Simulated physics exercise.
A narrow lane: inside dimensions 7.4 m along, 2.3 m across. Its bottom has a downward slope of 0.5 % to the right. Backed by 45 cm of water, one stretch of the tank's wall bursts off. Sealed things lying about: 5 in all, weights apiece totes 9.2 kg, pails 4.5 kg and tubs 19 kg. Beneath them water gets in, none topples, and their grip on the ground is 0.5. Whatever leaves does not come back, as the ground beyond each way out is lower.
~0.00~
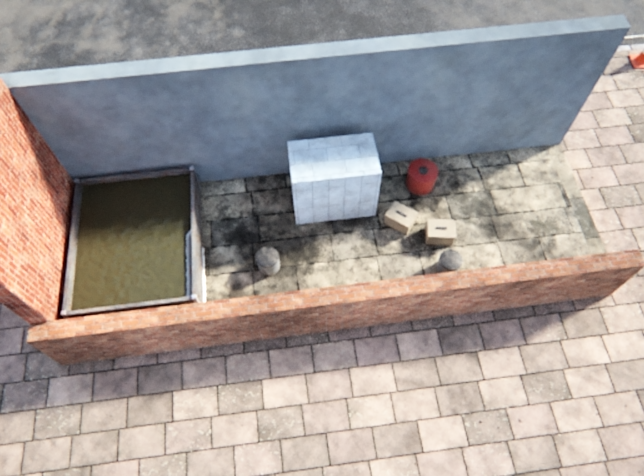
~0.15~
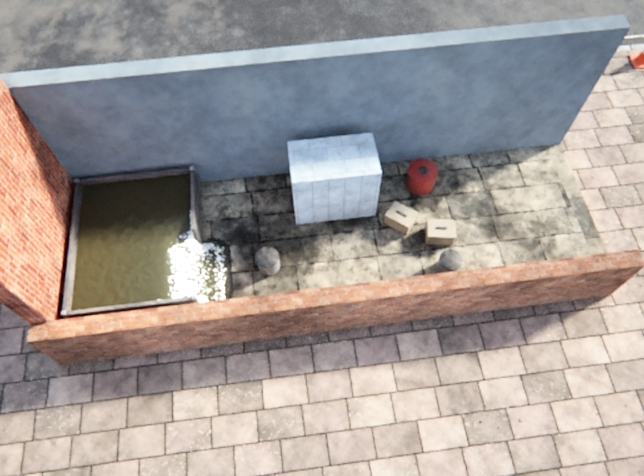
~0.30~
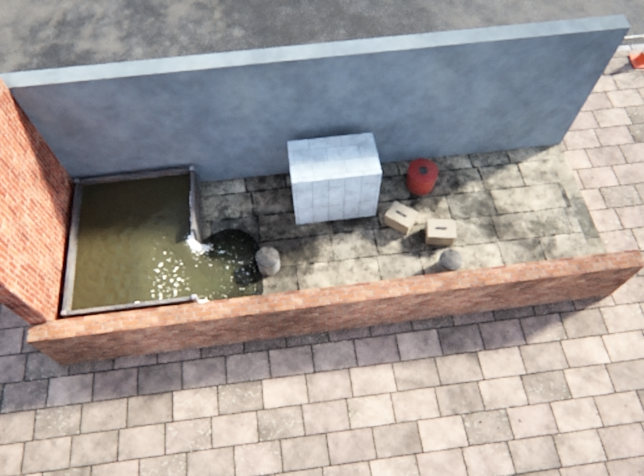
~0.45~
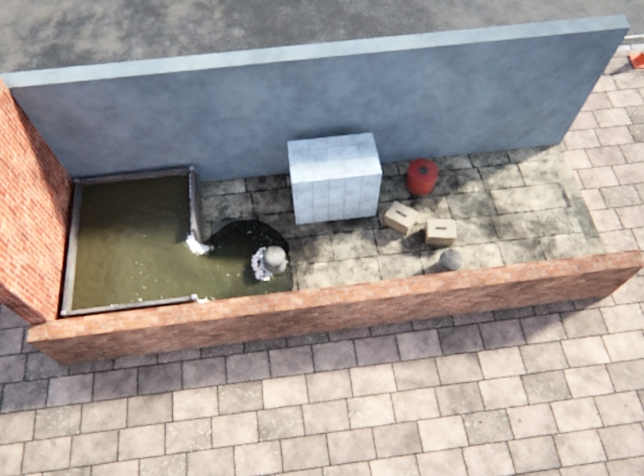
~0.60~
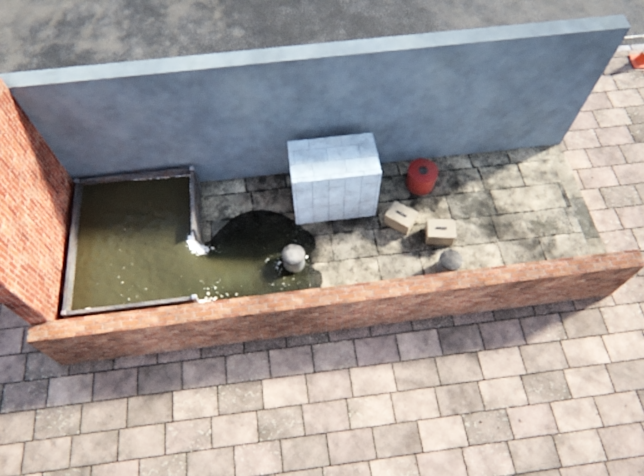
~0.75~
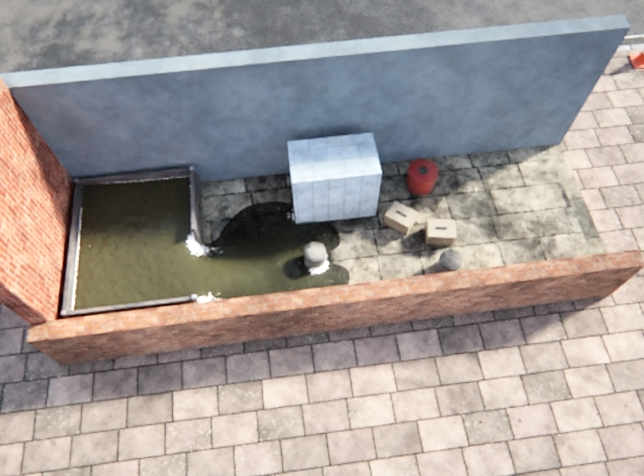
At the start, murky water stands in a tank at the left of a walled lane, with a pale block, a red container, two small boxes and rounded grey objects beyond. Water bursts through the tank's side, foaming, then spreads rightward across the paving, carrying the nearest grey object along.
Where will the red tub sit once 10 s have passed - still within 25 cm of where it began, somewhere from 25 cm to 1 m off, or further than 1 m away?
Practically stationary.
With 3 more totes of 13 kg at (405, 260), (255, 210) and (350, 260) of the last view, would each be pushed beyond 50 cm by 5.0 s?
Item one beyond the mark, item two within the mark, item three beyond the mark.
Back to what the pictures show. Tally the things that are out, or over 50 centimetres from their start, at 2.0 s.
Tally at that time: 3.
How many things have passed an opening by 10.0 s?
That would be 4.
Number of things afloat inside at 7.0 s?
Count at that moment: 0.
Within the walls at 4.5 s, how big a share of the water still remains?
About 76 per cent.
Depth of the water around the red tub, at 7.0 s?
Depth approx. 3 cm.
After 2.0 s the red tub is near (423, 171), 0.0 m from its start, aground; 0 of 5 are out; 1 afloat.
After 4.5 s the red tub is near (423, 171), 0.0 m from its start, aground; 4 of 5 are out; 0 afloat.
After 7.0 s the red tub is near (423, 171), 0.0 m from its start, aground; 4 of 5 are out; 0 afloat.
After 10.0 s the red tub is near (423, 171), 0.0 m from its start, aground; 4 of 5 are out; 0 afloat.
